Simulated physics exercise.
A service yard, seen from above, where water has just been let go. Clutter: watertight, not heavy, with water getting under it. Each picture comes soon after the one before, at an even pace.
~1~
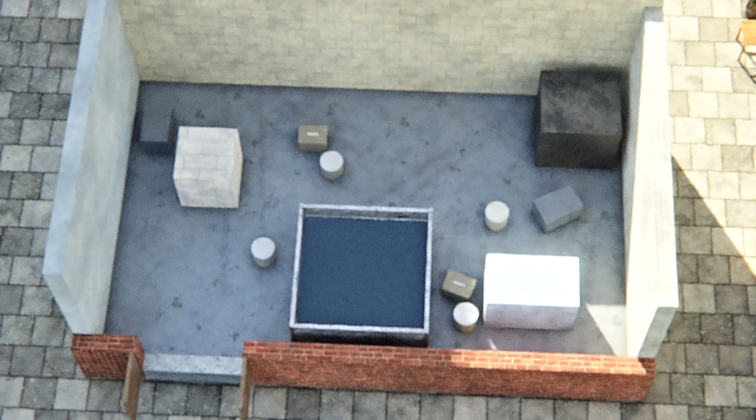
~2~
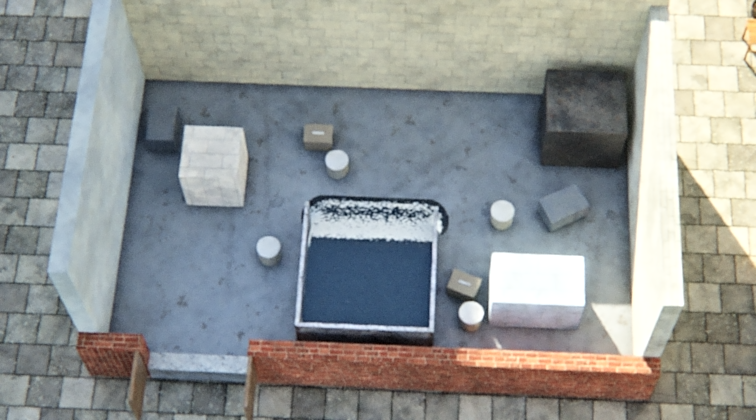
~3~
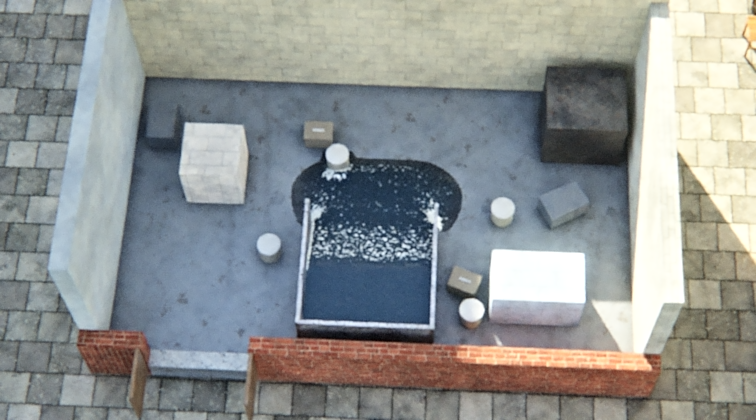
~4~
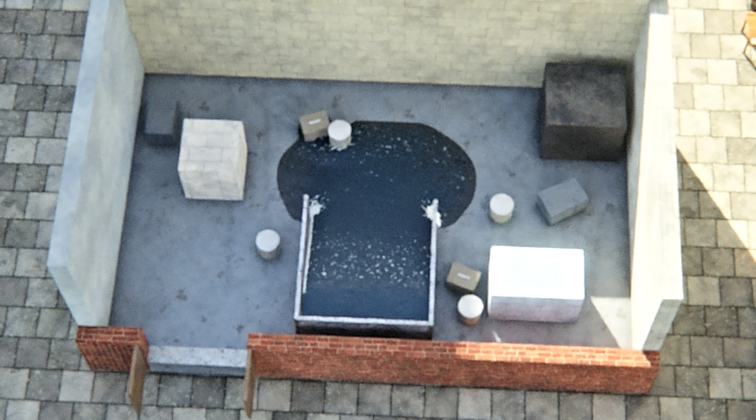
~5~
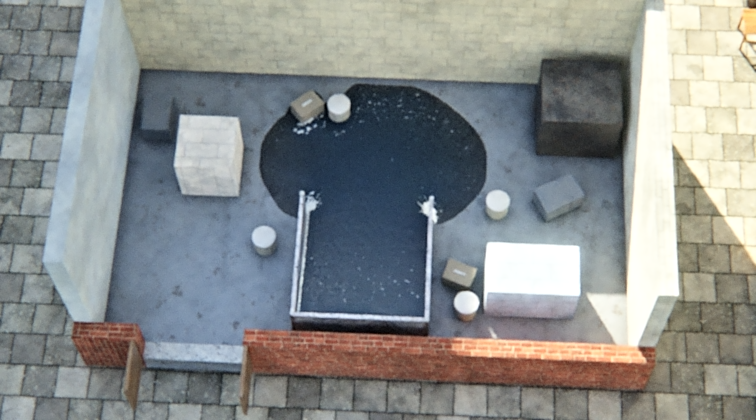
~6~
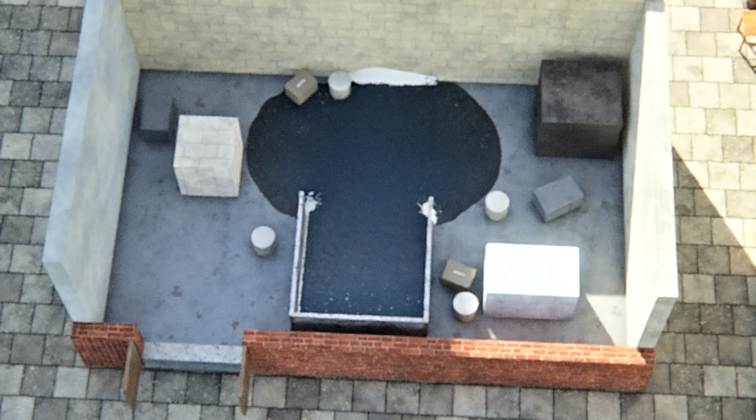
Dark water pours from the far side of a square, pale-rimmed tank in a walled grey yard, seen from high above by a camera that shifts very slightly. Pale cylinders, small brown and grey boxes, a white block at right, a whitish cube at left and a black cube in the far right corner surround it. The water fans out, carrying one pale pail and a brown box backward, then meets the back wall in white foam.
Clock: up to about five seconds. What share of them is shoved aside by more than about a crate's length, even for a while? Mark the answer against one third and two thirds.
Two thirds or more of them.
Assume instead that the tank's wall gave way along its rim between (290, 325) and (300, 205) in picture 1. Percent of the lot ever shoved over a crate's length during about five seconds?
Around 50 per cent.
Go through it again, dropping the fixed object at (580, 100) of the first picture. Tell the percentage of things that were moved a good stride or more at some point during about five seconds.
Result: Approx. 50 %.
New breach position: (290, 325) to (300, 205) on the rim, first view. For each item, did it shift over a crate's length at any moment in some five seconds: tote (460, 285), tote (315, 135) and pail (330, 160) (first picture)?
Order as asked: Not sent that far; sent that far; sent that far.
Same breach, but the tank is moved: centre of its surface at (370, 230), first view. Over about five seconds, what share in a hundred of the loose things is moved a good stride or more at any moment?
Around 90 %.
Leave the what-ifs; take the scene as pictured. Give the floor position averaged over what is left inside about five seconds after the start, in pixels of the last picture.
The remaining things centre around (349, 274).
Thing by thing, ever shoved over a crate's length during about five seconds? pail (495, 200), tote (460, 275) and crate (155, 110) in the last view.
First displaced that much, second displaced that much, third displaced that much.
A moment on, 2 of 8 are well off their spots; 2 afloat.
Next, 2 of 8 are well off their spots; 2 afloat.
Later, 4 of 8 are well off their spots; 3 afloat.
In the end, 7 of 8 are well off their spots, and 7 have been at some point; 5 afloat.
